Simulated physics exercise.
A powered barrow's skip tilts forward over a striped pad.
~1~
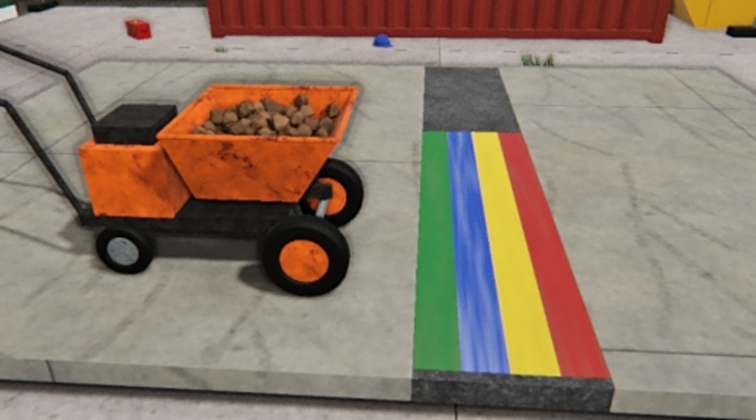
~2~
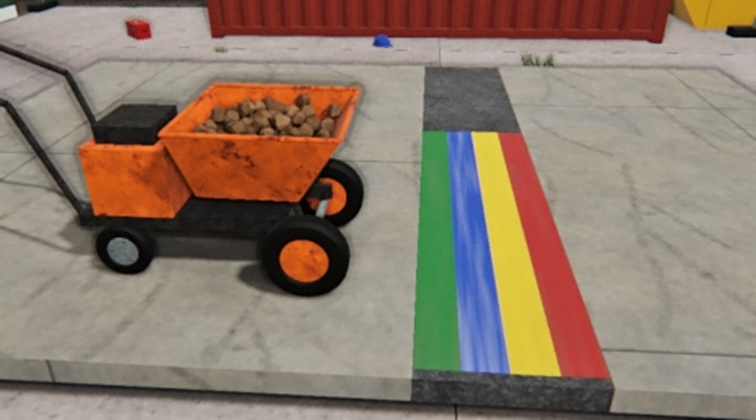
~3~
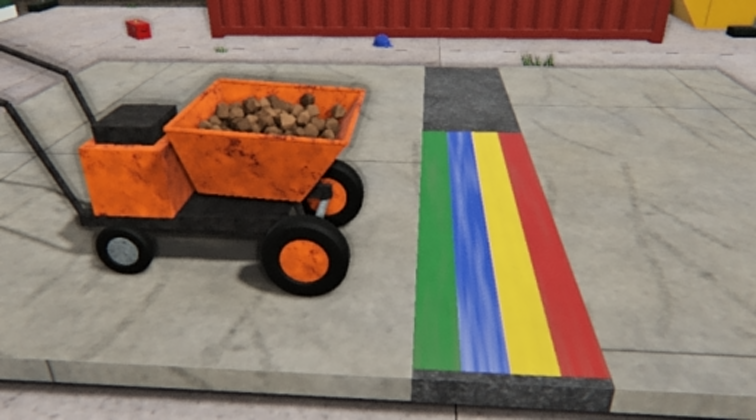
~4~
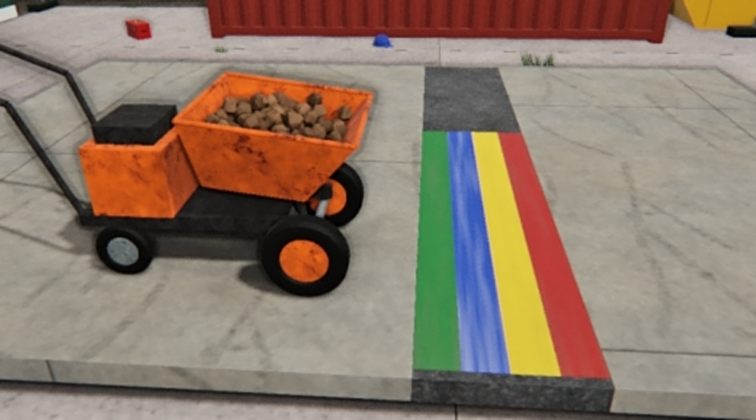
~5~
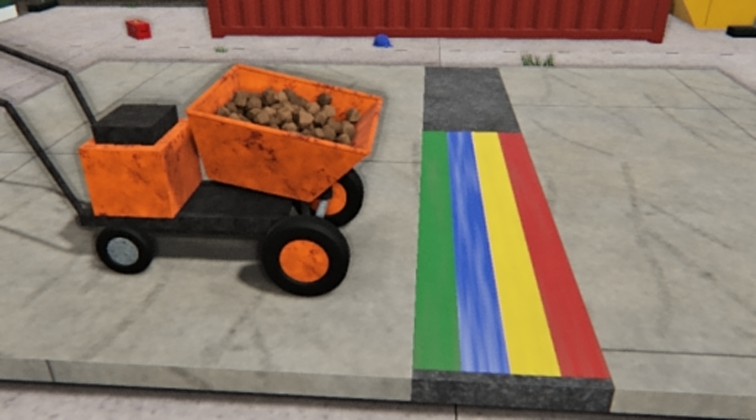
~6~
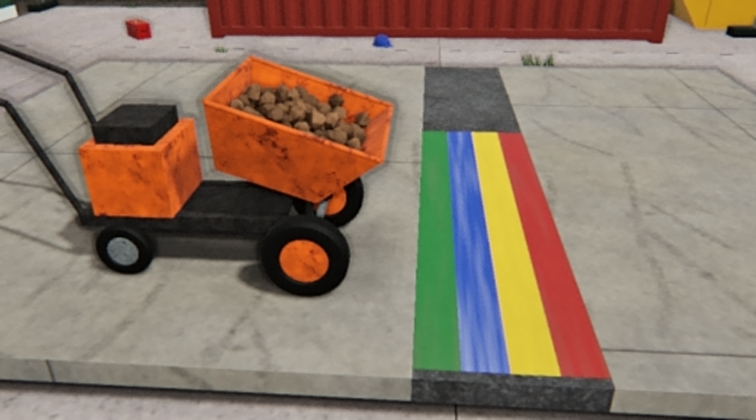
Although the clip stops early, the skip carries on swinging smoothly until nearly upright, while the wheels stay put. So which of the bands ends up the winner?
The winner is the blue band.
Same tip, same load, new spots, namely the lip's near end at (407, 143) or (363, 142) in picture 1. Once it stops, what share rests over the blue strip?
From the first spot you get 0 percent, and from the second 30 percent.
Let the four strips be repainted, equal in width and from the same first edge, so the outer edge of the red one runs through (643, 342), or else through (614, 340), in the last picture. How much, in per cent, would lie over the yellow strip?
First case 10 per cent, second case 20 per cent.
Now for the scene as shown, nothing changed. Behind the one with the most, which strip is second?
Next in line comes the strip in yellow.
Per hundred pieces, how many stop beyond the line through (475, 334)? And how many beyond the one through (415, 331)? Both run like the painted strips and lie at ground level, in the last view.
About 50 and 70 %.
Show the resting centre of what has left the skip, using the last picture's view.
Somewhere around (481, 256) in the final view.
Soon after the last picture, skip tipped steeply; all in the skip.
A little later, skip tipped right over; most in the skip; a stray few over the green strip; a small part over the blue strip.
Later still, skip tipped right over; about a third in the skip; a small part over the green strip; about a third over the blue strip; about a quarter over the yellow strip; a stray few over the red strip; a stray few off the paint.
At rest, skip tipped right over; about a third in the skip; a small part over the green strip; about a third over the blue strip; about a quarter over the yellow strip; a stray few over the red strip; a stray few off the paint.
